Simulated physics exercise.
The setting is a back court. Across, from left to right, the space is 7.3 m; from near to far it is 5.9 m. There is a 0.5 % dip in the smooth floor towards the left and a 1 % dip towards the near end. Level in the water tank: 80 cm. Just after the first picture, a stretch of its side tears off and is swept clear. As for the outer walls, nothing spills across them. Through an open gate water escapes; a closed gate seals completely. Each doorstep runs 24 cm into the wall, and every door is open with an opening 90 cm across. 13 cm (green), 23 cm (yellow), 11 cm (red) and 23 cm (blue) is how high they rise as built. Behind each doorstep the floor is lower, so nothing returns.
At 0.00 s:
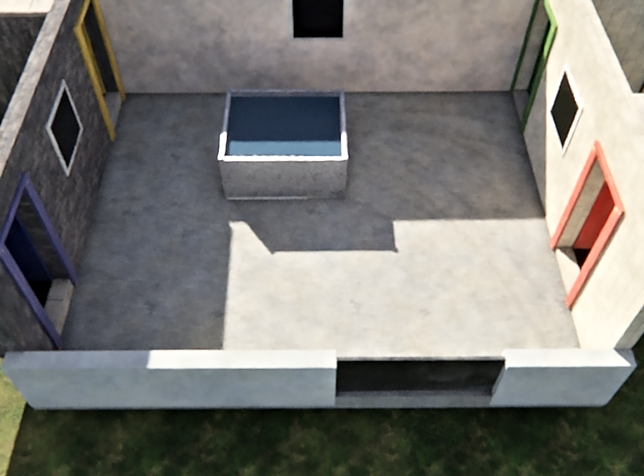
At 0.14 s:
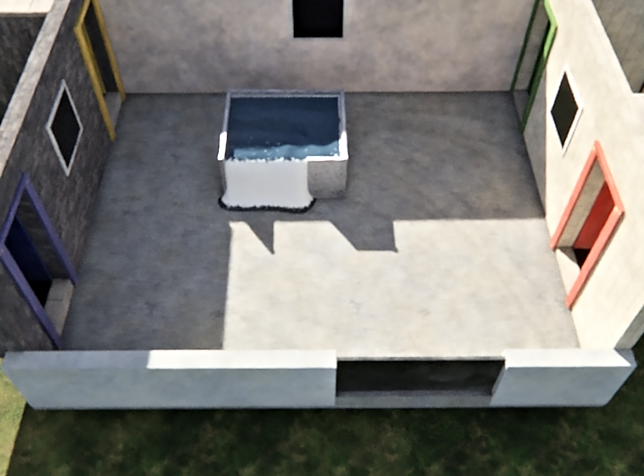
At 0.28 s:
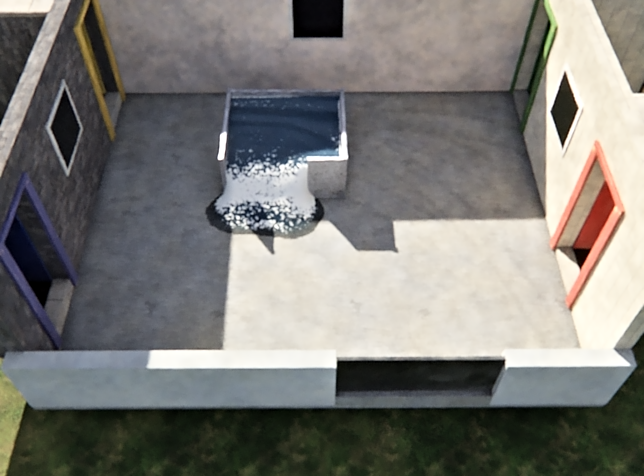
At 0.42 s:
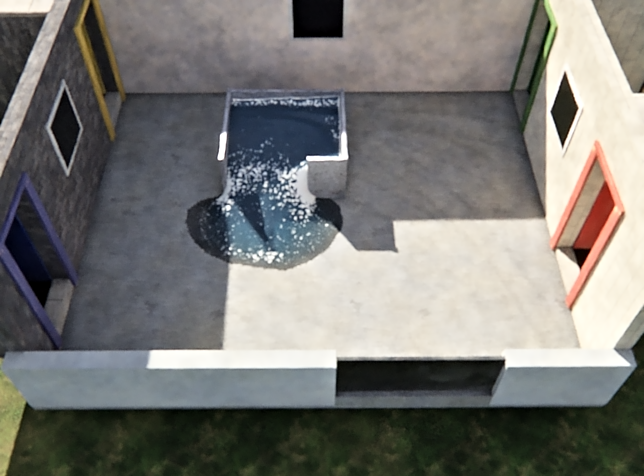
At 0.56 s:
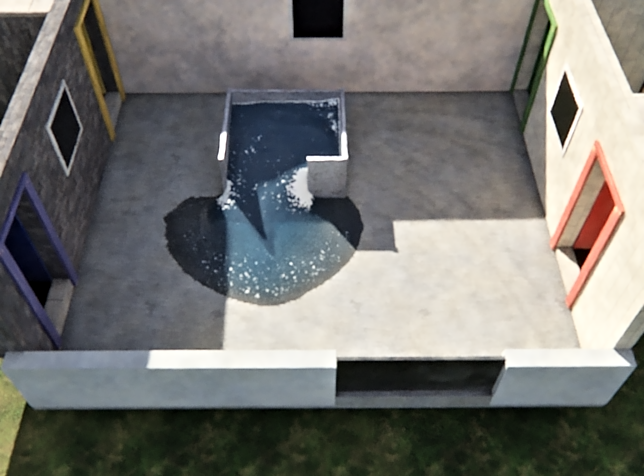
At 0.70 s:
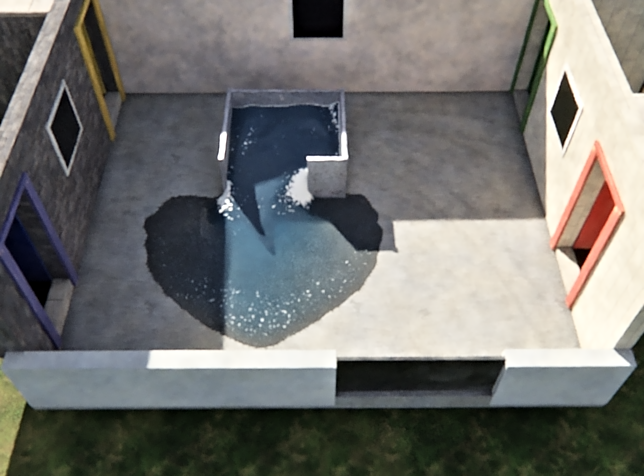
In a walled courtyard, a water tank's front side breaks open and water spreads across the floor.
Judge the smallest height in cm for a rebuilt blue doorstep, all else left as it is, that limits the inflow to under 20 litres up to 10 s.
Roughly 19 cm at the least.
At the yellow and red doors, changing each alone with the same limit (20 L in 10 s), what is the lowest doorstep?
You'd want some 7.0 cm at yellow and some 6.5 cm at red.
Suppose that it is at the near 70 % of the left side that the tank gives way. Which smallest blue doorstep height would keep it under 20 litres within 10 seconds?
It should stand roughly 11.5 cm high.
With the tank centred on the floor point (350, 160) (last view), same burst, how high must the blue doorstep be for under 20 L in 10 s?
At least roughly 18 cm high.
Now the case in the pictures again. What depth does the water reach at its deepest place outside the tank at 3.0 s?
Max depth: About 31 cm.
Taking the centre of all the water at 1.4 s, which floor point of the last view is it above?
(267, 226), roughly.
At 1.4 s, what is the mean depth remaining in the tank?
About 38 centimetres on average.
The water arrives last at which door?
The green one comes last.
After 1.4 s water covers 35 % of the floor, deepest (36 cm) near (211, 381); it has not reached the blue door.
After 3.0 s water covers 40 % of the floor, deepest (31 cm) near (130, 382); 24 cm at the blue door, 6 litres in over its 23 cm doorstep.
After 10.0 s water covers 95 % of the floor, deepest (10 cm) near (104, 175); 7 cm at the blue door, 9 litres in over its 23 cm doorstep.
At the blue door as built, the water arrived by 1.5 s and peaked near 29 cm at 2.6 s.
With a doorstep of 16.5 cm, 33 litres would have come in within the 10 s; with 22.5 cm, 10 litres. So under 20 litres takes about 19 cm.
